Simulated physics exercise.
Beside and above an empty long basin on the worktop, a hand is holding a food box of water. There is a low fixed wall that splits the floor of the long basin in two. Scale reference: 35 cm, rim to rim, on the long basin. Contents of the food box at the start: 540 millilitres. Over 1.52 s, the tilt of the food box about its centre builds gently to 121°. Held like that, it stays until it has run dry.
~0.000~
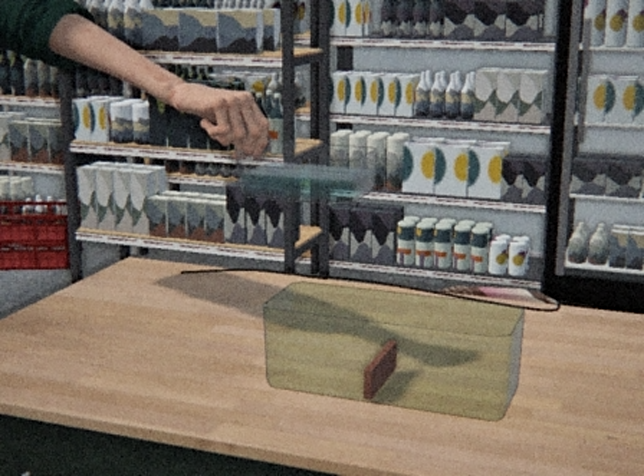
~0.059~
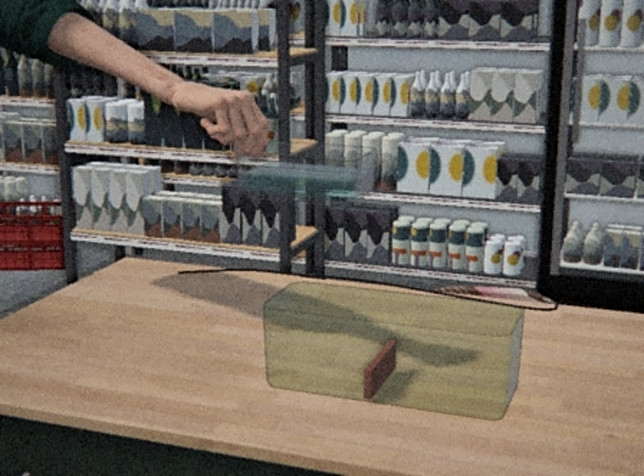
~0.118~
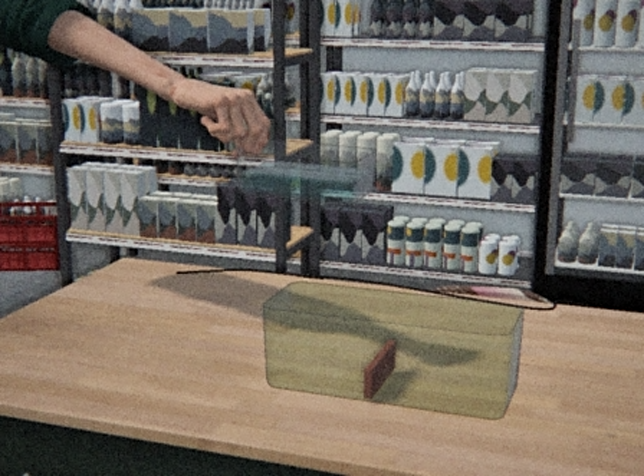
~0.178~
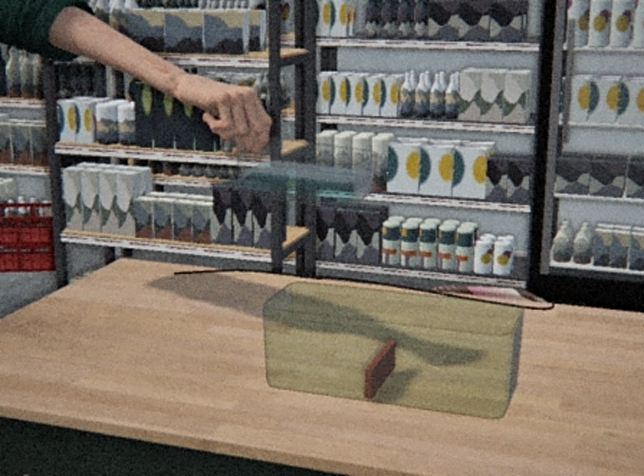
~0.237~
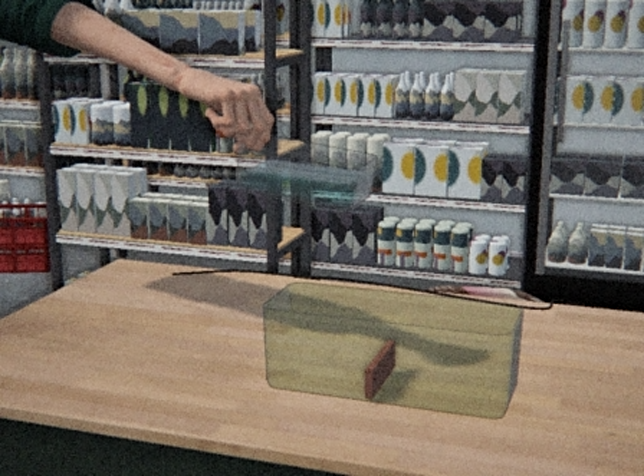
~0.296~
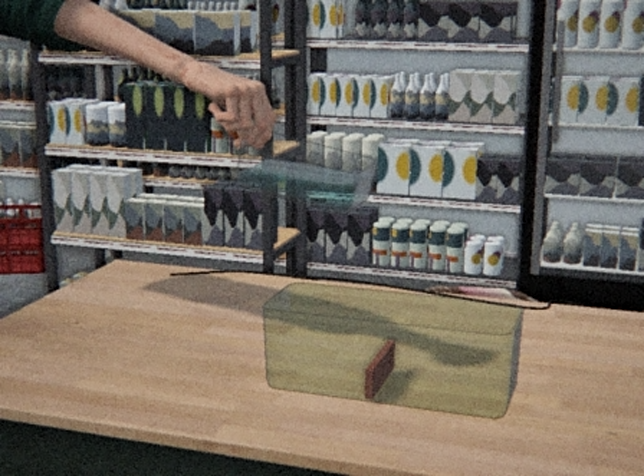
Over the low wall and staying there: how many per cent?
57 out of 100.
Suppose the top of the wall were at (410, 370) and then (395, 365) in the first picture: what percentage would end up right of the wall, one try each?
First try about 40 %, second try about 50 %.
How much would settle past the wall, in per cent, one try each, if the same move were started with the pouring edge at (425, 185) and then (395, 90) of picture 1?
I'd expect close to 90 per cent and then close to 75 per cent.
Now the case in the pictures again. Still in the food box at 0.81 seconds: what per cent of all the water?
Around 38 percent.
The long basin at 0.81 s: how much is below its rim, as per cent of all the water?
22 %, give or take.
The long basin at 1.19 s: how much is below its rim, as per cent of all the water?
Value: Approx. 84 %.
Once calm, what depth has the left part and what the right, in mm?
Left part about 12 mm deep, right part about 14 mm deep.
After 0.81 s the tilt is 67° and 39 per cent is still to pour, 1 is left of the wall and 22 right of it.
After 1.19 s the tilt is 108° and 4 per cent is still to pour, 29 is left of the wall and 56 right of it.
After 1.59 s the tilt is 121° and 0 per cent is still to pour, 38 is left of the wall and 57 right of it.
After 2.02 s the tilt is 121° and 0 per cent is still to pour, 38 is left of the wall and 57 right of it.
In the end 38 per cent lies left of the wall, 57 right of it and 5 outside.
